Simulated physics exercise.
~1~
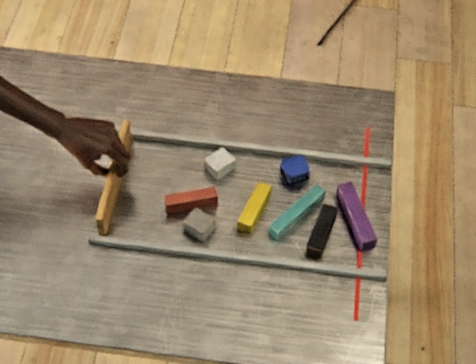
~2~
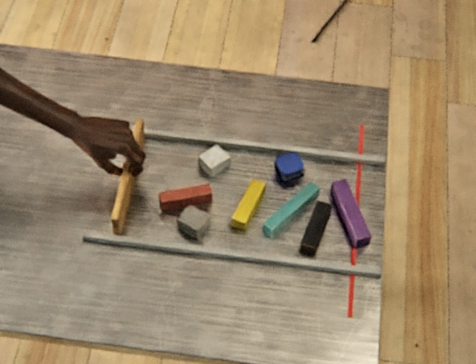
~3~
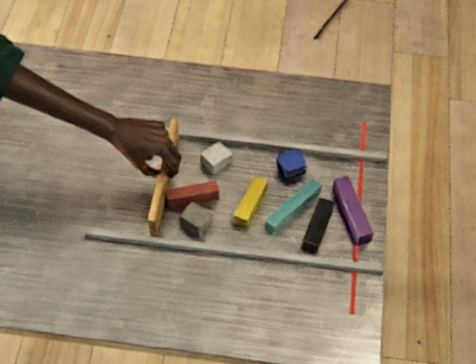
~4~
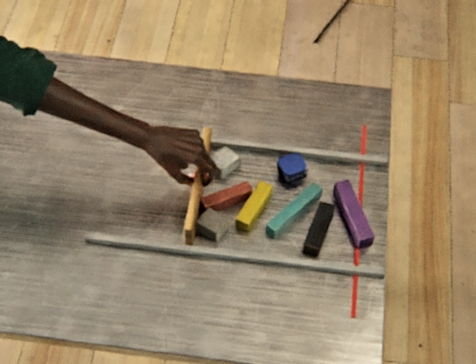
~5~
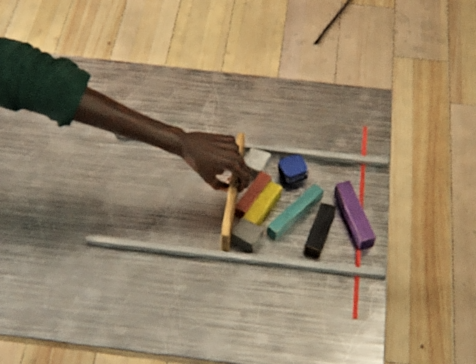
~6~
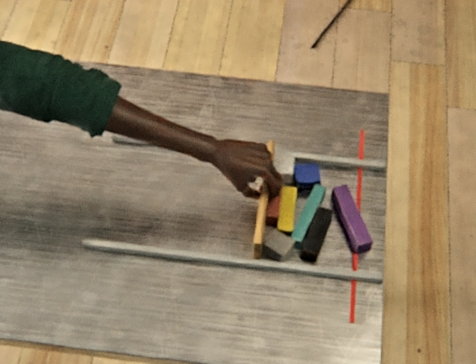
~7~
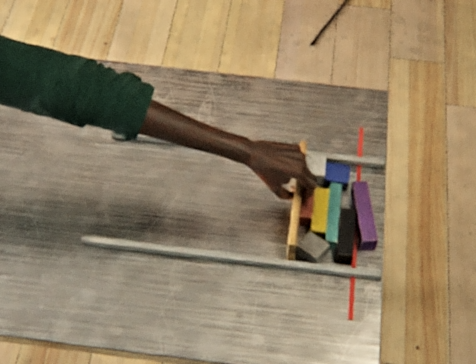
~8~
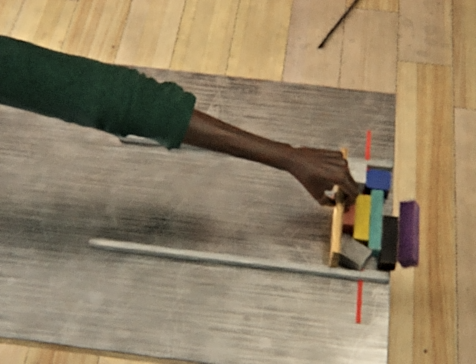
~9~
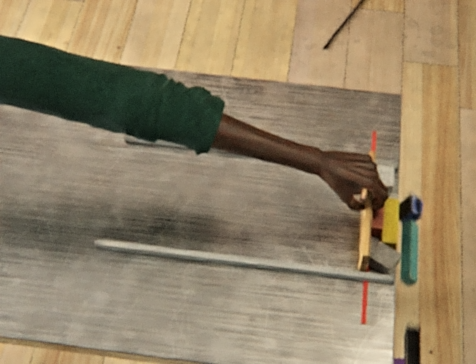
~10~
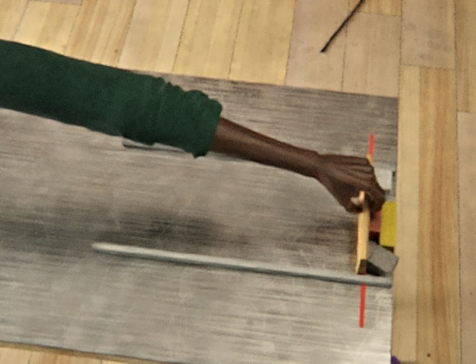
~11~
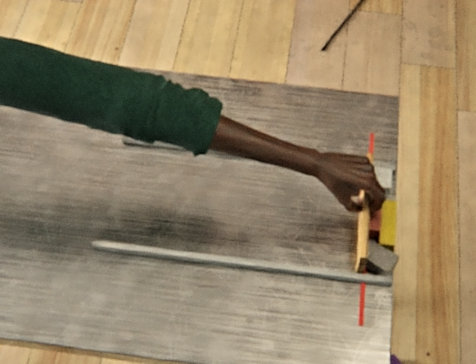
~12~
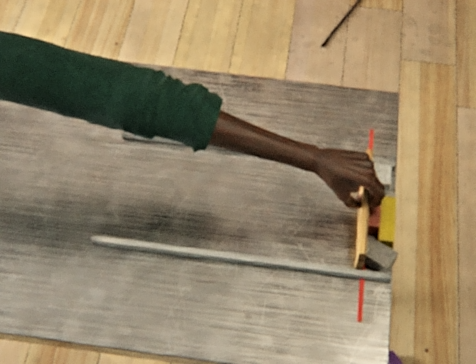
On a grey tabletop above a wooden floor, a hand slid a wooden board to the right between two rails, bunching up colourful blocks and sticks until the purple, black, turquoise and blue ones dropped off the edge, while the yellow one stayed.
